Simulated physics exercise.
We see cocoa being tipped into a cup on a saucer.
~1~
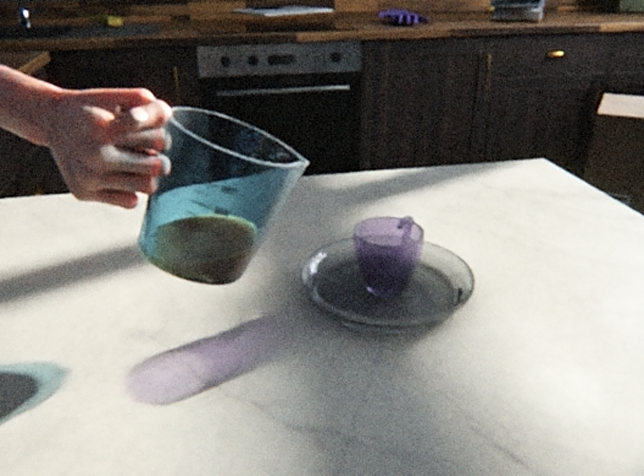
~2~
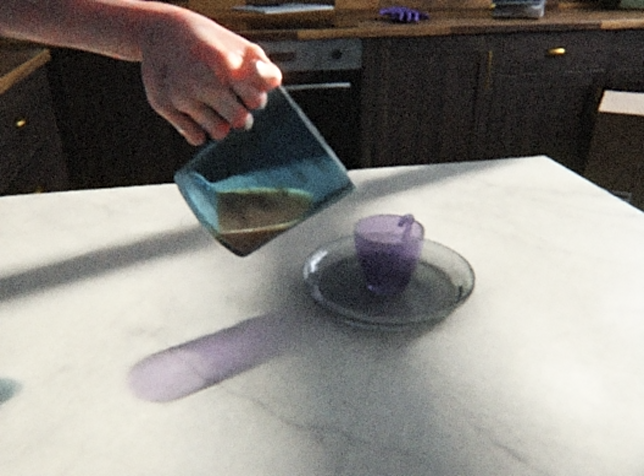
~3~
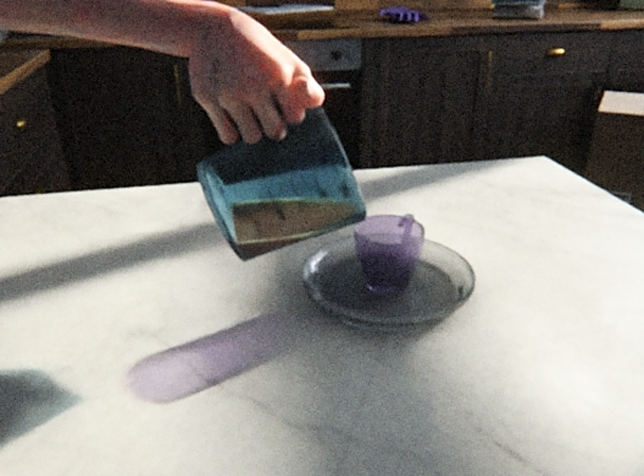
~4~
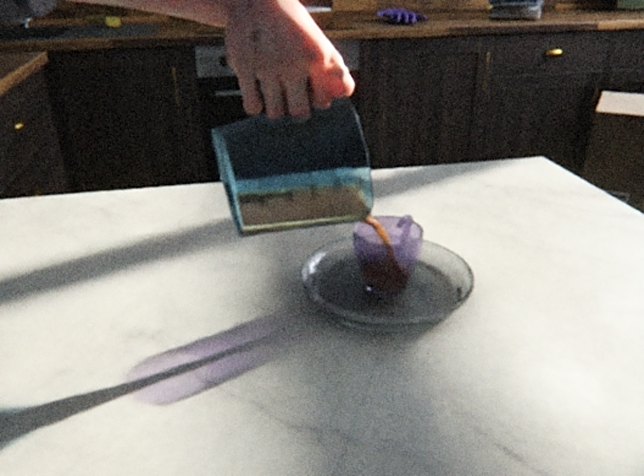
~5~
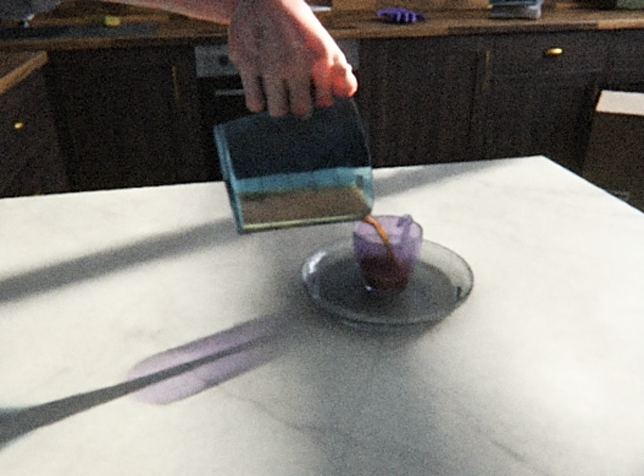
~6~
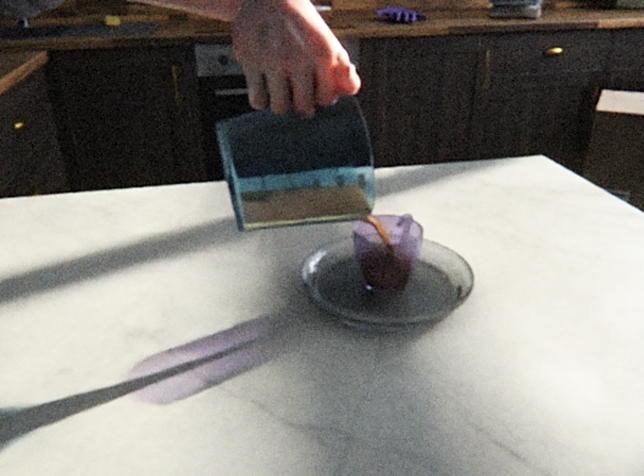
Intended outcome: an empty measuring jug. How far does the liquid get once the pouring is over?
It stays held in the cup.
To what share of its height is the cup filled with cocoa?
Level in cup: Near 75 per cent.
A moment on, the cup is about two thirds full; the saucer is dry.
Further on, the cup is about three quarters full; the saucer is dry.
When it is over, the cup is about three quarters full; the saucer is dry.
